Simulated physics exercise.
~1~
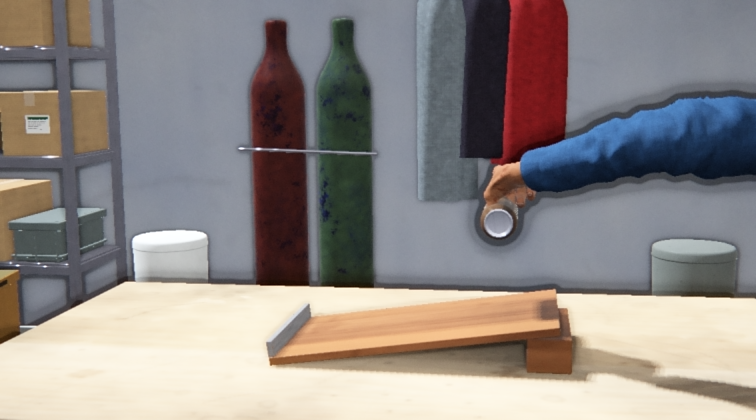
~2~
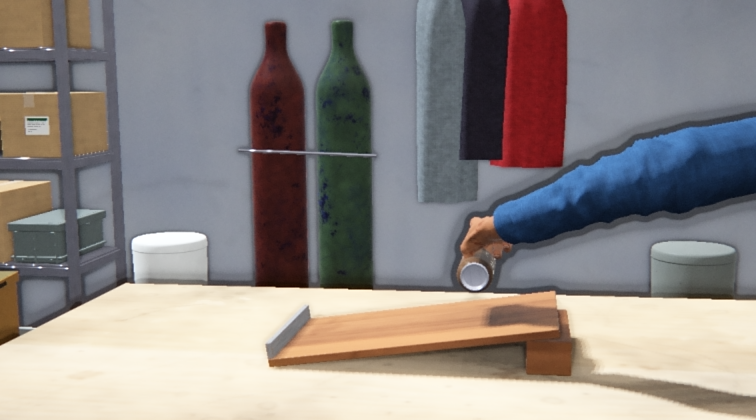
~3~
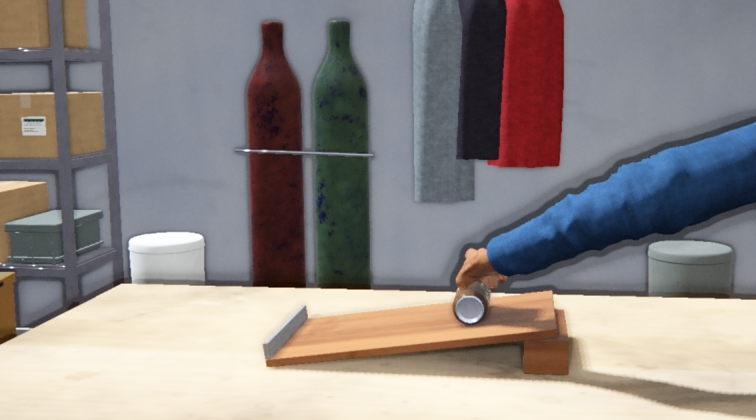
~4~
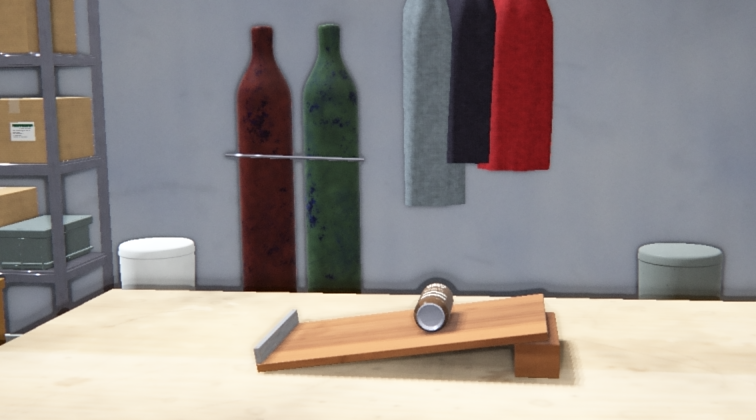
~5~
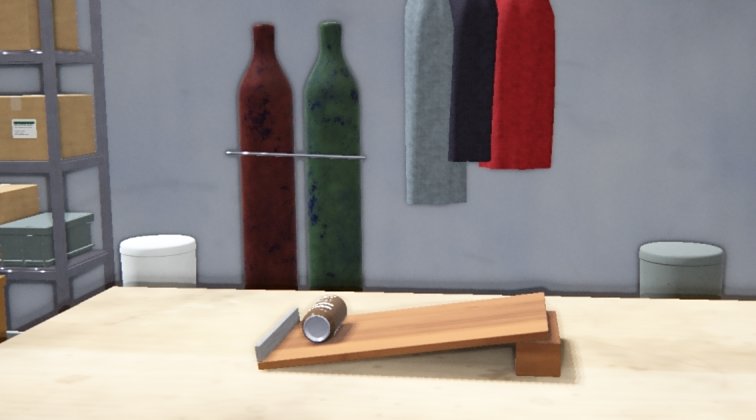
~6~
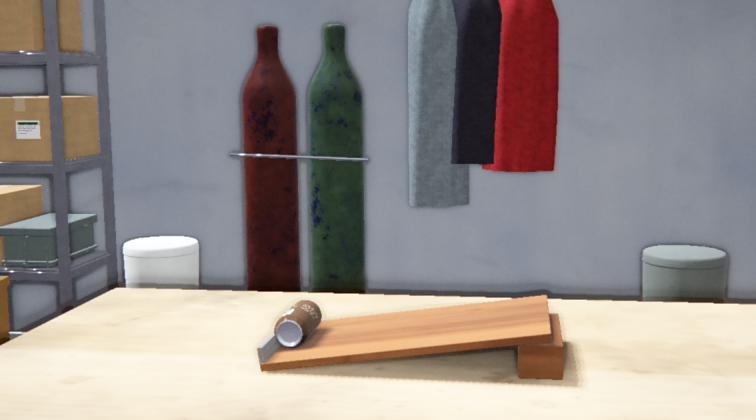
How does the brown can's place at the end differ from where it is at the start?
At the start the can is held in the air by a hand, above the raised right part of the board. At the end it lies on its side at the board's low left end, against the grey lip.
